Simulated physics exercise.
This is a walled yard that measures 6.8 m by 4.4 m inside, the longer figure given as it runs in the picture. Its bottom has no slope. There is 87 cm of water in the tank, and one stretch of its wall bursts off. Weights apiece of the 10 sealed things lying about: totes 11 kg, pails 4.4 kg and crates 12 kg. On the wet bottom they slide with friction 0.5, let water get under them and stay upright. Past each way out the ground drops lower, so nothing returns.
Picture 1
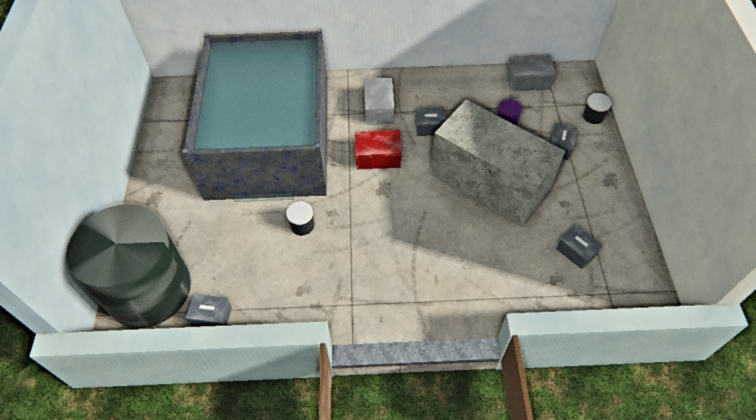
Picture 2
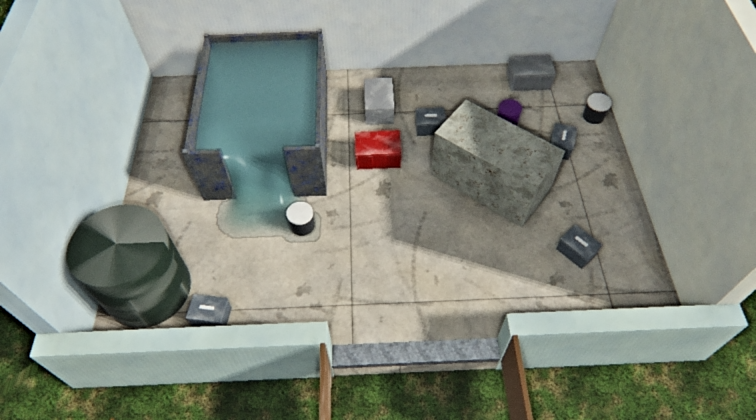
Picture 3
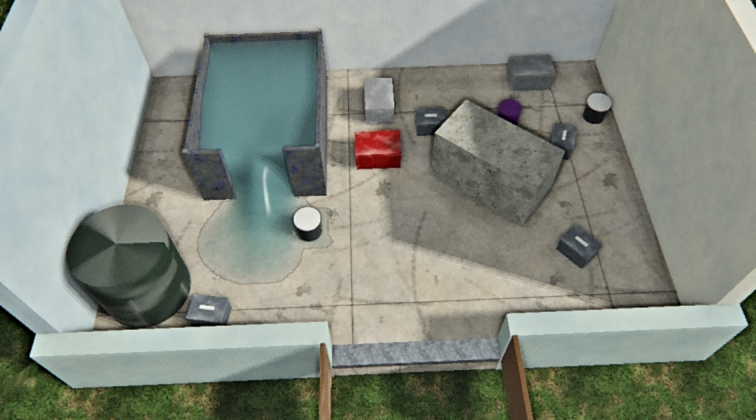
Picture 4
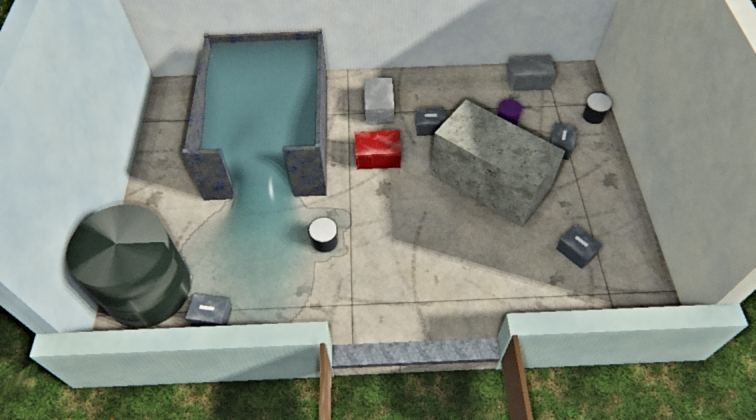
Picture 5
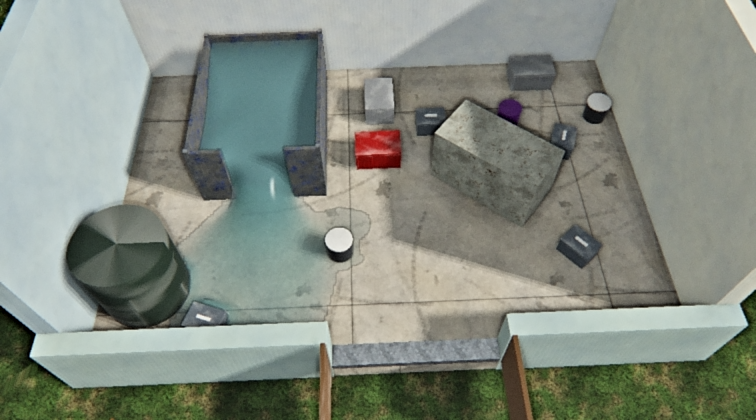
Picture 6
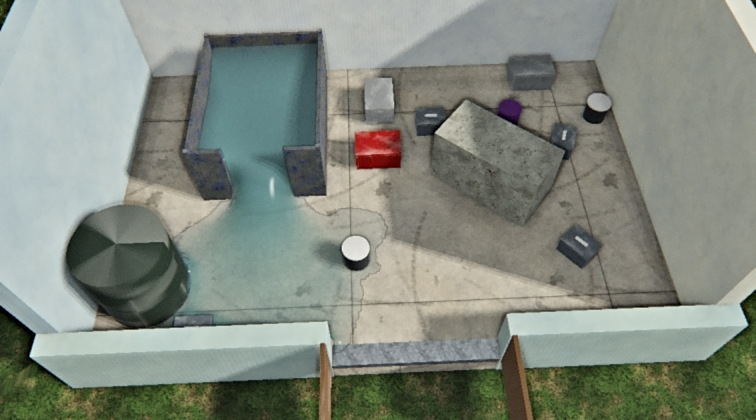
Water pours from a gap in the tank wall, spreads, and pushes a white-topped pail right.
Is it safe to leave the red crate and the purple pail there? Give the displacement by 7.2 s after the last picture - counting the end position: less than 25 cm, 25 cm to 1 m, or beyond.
Red crate hardly moves, purple pail hardly moves.
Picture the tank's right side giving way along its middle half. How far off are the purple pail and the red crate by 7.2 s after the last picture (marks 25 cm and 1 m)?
Well, the purple pail goes a long way and the red crate goes a long way.
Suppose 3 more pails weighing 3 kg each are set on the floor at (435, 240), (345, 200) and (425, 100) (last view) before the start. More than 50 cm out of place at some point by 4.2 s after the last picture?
One by one: Beyond the mark, below the mark, below the mark.
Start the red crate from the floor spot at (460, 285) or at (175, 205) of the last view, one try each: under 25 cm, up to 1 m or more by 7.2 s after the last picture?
Try one, it is swept a long way; try two, it is swept a long way.
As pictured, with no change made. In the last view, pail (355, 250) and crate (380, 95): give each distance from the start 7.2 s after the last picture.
In turn: 350 cm, 0 cm.
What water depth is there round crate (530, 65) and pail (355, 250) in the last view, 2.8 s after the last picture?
I'd estimate 0 cm for the first and 6 cm for the second.
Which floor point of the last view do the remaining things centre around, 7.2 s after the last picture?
It sits at about (471, 128).
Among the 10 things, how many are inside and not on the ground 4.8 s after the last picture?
My tally comes to 2.
Then, 0.9 s after the last picture the red crate is near (378, 142), 0.0 m from its start, aground; the purple pail is near (510, 108), 0.0 m from its start, aground; 0 of 10 are out; 1 afloat.
Then, 2.8 s after the last picture the red crate is near (378, 142), 0.0 m from its start, aground; the purple pail is near (510, 108), 0.0 m from its start, aground; 0 of 10 are out; 1 afloat.
Then, 4.8 s after the last picture the red crate is near (378, 142), 0.0 m from its start, aground; the purple pail is near (510, 108), 0.0 m from its start, aground; 0 of 10 are out; 2 afloat.
Then, 7.2 s after the last picture the red crate is near (378, 142), 0.0 m from its start, aground; the purple pail is near (511, 108), 0.0 m from its start, aground; 0 of 10 are out; 4 afloat.
